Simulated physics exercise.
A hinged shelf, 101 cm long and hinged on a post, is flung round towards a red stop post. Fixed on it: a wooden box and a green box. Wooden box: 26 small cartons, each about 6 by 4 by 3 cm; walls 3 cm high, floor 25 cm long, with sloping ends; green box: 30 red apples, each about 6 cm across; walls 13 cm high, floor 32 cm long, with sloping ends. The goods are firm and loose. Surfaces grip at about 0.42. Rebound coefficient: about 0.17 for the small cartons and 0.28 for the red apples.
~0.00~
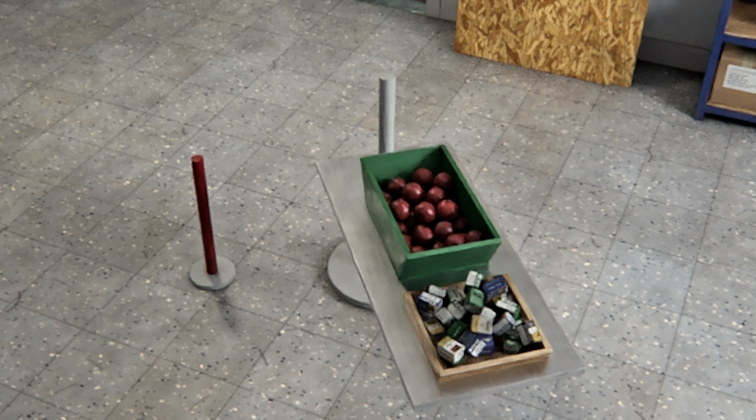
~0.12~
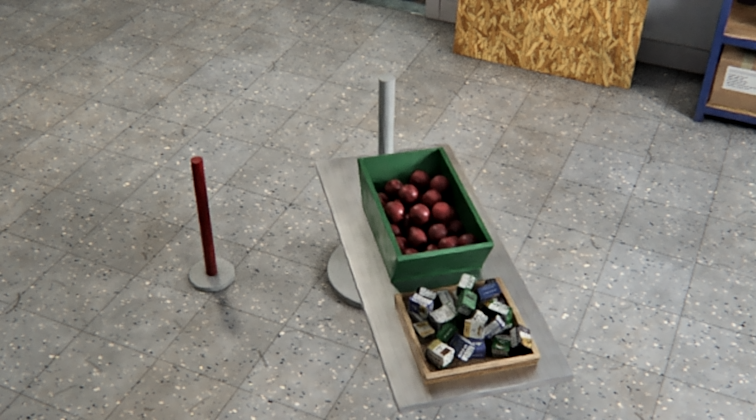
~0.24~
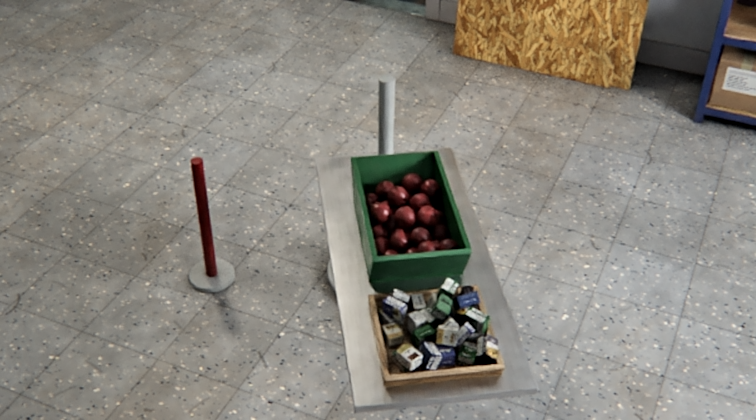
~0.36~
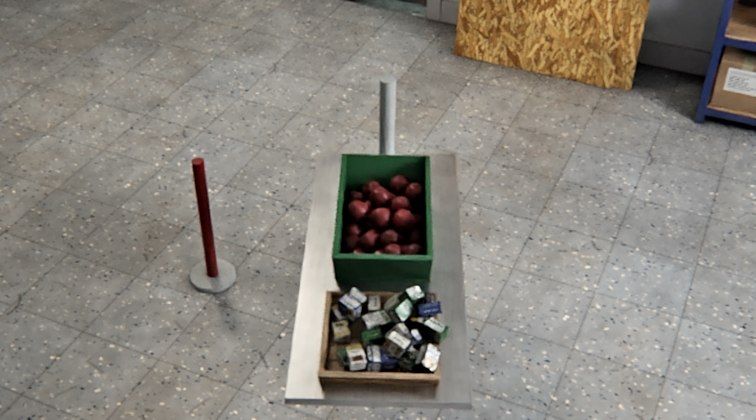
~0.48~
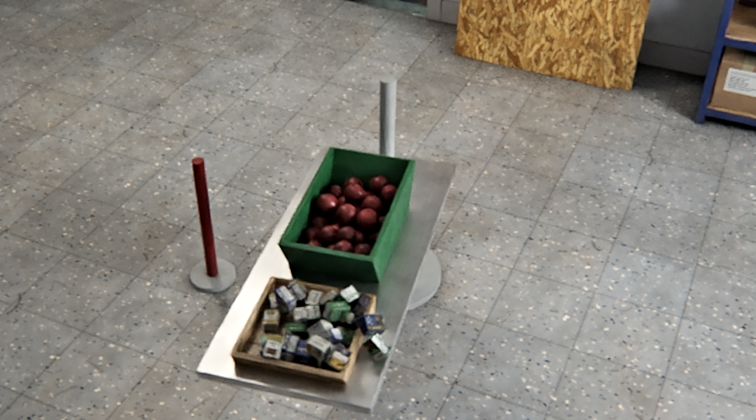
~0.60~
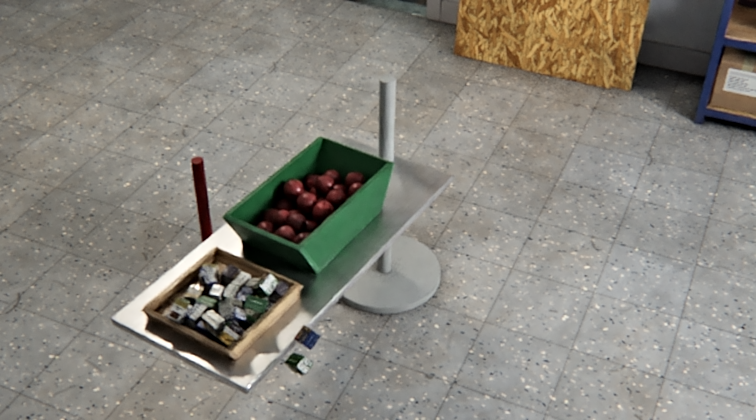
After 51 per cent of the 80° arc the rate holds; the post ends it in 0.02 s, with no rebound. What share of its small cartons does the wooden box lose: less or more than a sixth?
The wooden box loses more than one in six of its small cartons.
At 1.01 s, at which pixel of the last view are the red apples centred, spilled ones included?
Around (261, 176).
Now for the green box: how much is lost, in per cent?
Green box 0 per cent.
After 0.81 s, the shelf hits the red post.
After 0.89 s, the wooden box is down by 5 of 26 and the green box has all 30.
After 1.01 s, the wooden box is down by 6 of 26 and the green box has all 30.
After 1.23 s, the wooden box is down by 7 of 26 and the green box has all 30.
When it is over (at 1.66 s), the wooden box is down by 7 of 26 and the green box has all 30. Asked share, 7 of 26, 27 per cent.
